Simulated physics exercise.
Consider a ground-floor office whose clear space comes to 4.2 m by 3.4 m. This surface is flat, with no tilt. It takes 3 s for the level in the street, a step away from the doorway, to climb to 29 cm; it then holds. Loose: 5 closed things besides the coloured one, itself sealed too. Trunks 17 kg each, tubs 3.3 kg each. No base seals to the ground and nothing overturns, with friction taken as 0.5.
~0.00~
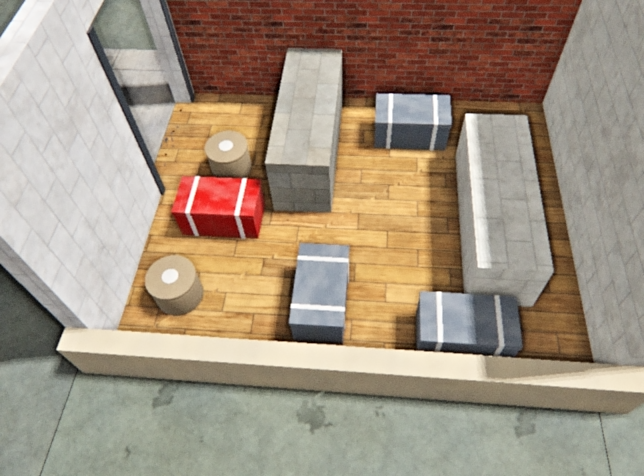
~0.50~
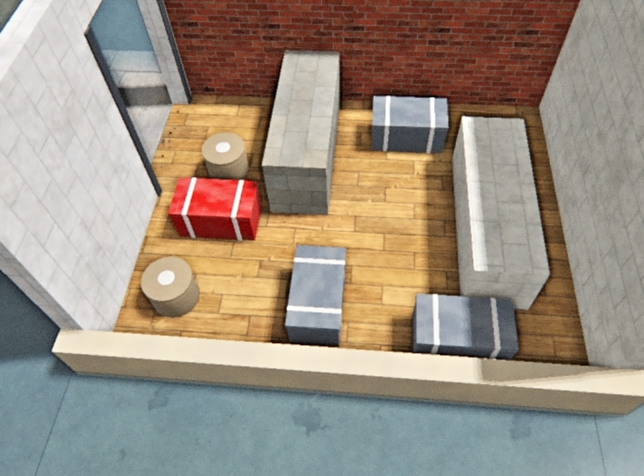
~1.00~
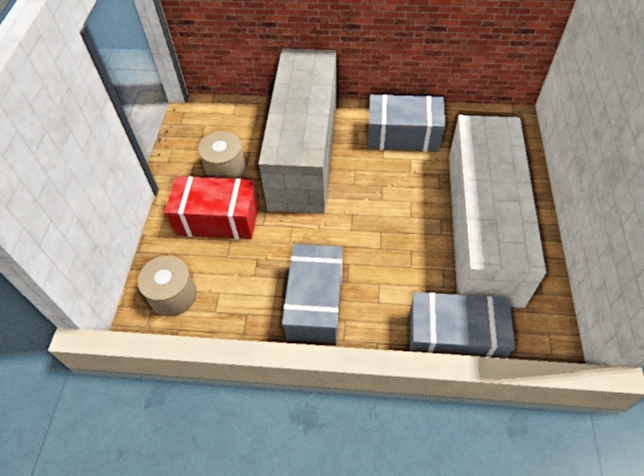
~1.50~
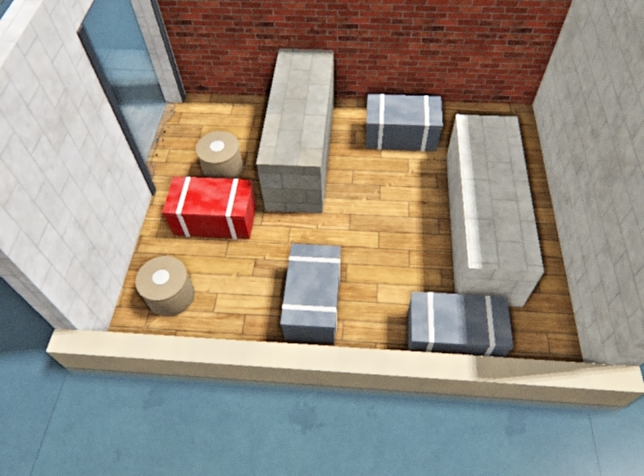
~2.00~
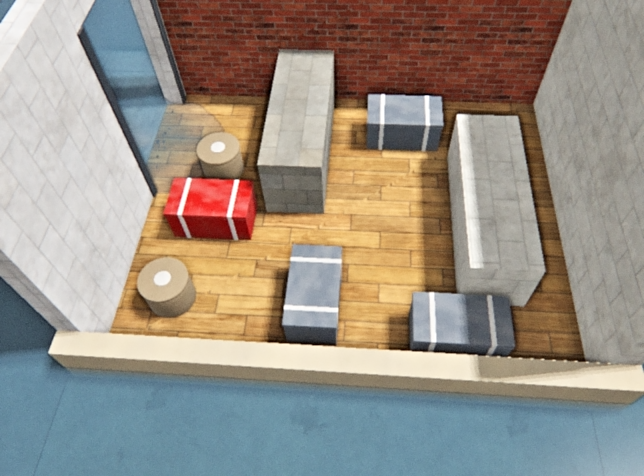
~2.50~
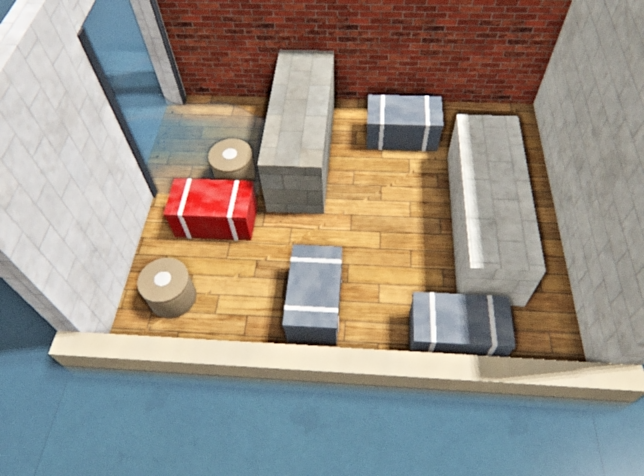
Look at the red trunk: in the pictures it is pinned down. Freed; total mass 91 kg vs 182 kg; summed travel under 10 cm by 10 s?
To my eye, only the doubled ballast is adequate.
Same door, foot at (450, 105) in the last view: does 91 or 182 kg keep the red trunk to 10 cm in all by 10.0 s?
Under that change the small mass suffices.
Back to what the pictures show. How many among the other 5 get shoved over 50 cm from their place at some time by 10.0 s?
By my count, 4.
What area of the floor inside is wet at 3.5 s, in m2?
I'd estimate close to 2.5 m2.
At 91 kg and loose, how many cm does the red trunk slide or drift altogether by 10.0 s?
Path length near 80 cm.
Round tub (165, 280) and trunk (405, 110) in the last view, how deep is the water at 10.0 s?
I'd estimate 11 cm for the first and 5 cm for the second.
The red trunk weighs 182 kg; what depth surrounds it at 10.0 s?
15 cm, roughly.
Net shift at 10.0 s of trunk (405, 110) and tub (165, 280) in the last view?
Respectively 40 and 250 centimetres.
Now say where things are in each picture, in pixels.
The red trunk at (217, 195), on the bottom; 0.0 m2 under water; 0 of 6 have shifted, in the first picture.
The red trunk at (213, 197) rests on the ground; water covers 0.0 m2; 0 of 6 have shifted, in the second picture.
The red trunk at (210, 196) rests on the ground; 0.0 m2 under water; 0 of 6 have shifted, in the third picture.
The red trunk at (208, 196) rests on the ground; 0.0 m2 under water; 0 of 6 have shifted, in the fourth picture.
The red trunk at (209, 197) rests on the ground; water covers 0.6 m2; 0 of 6 have shifted, in the fifth picture.
The red trunk at (209, 197) rests on the ground; water covers 1.5 m2; 1 of 6 have shifted, in the sixth picture.
After 3.5 s the red trunk would be 0 cm from its start with 91 kg and 0 cm from its start with 182 kg; 7 cm of water round it then.
After 4.5 s the red trunk would be 10 cm from its start with 91 kg and 0 cm from its start with 182 kg; 12 cm of water round it then.
After 7.0 s the red trunk would be 80 cm from its start with 91 kg and 0 cm from its start with 182 kg; 14 cm of water round it then.
After 10.0 s the red trunk would be 83 cm from its start with 91 kg and 0 cm from its start with 182 kg; 15 cm of water round it then.
